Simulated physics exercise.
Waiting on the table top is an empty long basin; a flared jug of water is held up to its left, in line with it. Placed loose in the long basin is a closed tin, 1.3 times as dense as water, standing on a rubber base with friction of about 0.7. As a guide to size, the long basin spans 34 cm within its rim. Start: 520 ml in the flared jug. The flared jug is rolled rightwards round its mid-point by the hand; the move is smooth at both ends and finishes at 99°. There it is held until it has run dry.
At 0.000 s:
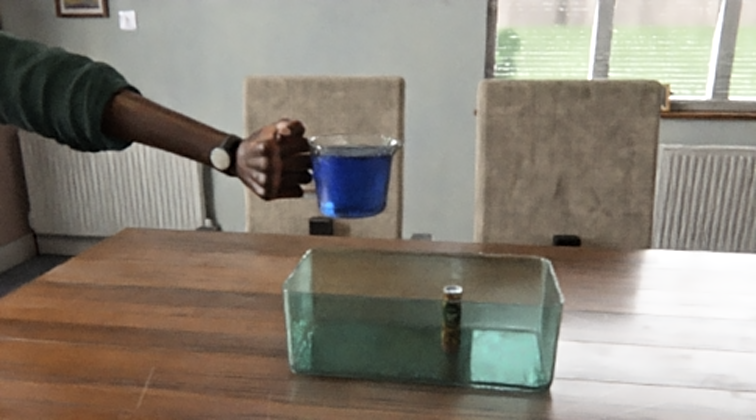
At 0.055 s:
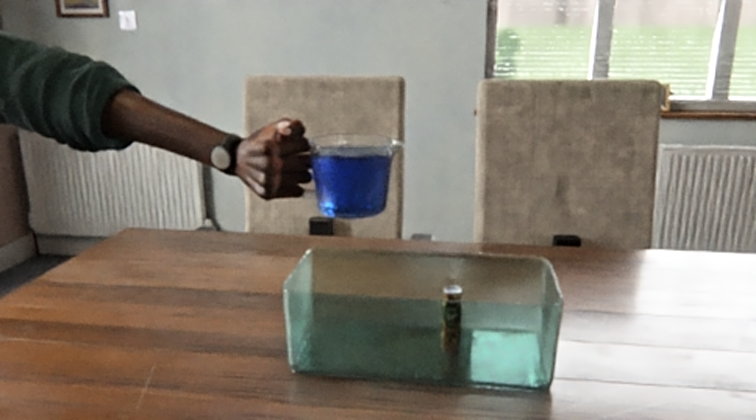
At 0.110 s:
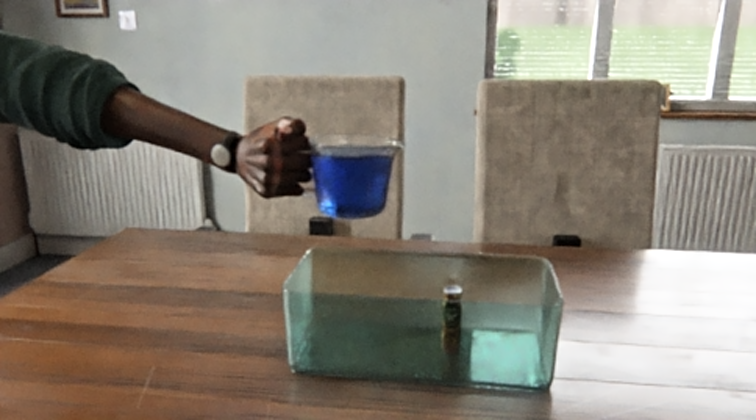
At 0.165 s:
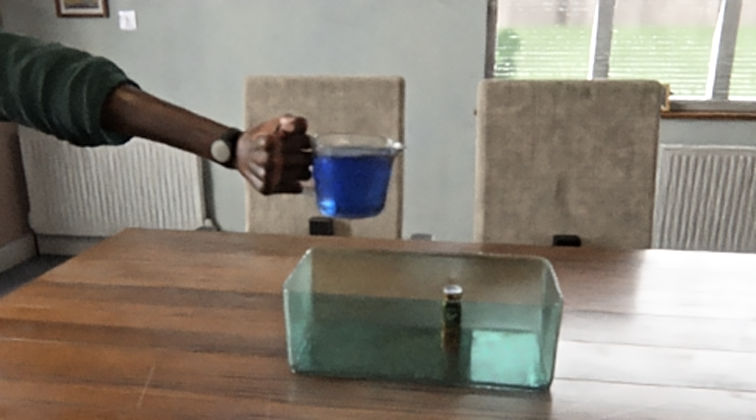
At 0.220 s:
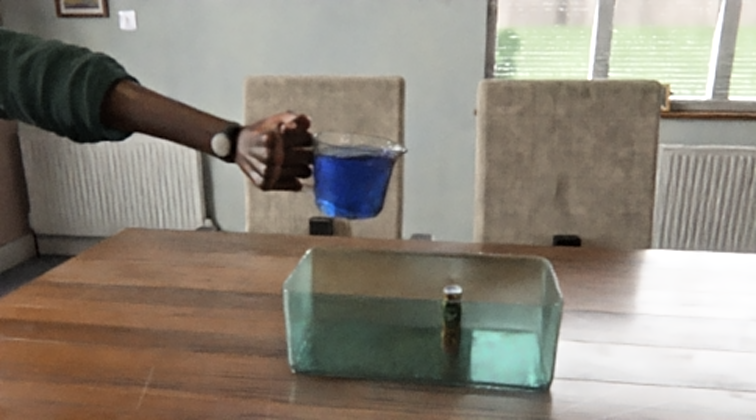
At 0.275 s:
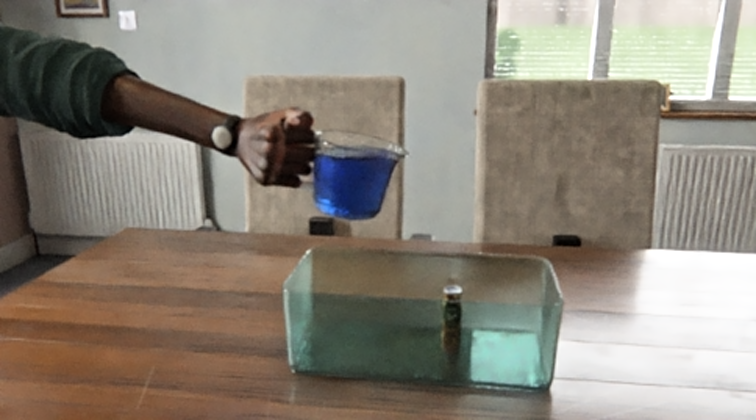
A jug of blue water, held by a hand above the left part of a long glass basin with a small closed container inside, stayed level at first, then tilted slightly to the right.
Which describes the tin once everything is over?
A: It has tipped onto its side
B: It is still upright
The answer is A.
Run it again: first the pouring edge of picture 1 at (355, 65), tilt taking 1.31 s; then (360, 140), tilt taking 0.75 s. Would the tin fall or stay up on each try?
Try 1: Still standing; try 2: Still standing.
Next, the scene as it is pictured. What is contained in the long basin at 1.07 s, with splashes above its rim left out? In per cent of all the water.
I reckon close to 68 per cent.
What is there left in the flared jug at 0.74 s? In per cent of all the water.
72 %.
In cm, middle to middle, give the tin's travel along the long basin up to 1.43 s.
Close to 6 cm.
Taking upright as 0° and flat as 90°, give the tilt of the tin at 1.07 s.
The lean is some 0° away from upright.
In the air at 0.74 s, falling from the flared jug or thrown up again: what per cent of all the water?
Estimate: About 18 % of all of it.
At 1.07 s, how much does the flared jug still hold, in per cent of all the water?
Around 18 in a hundred is still there.
By 0.74 s the tilt is 59° and 72 per cent is still to pour; the tin stands where it began.
By 1.07 s the tilt is 91° and 18 per cent is still to pour; the tin stands where it began.
By 1.43 s the tilt is 99° and 1 per cent is still to pour; the tin lies on its side.
By 1.81 s the tilt is 99° and 0 per cent is still to pour; the tin lies on its side.
At rest the tin lies on its side.
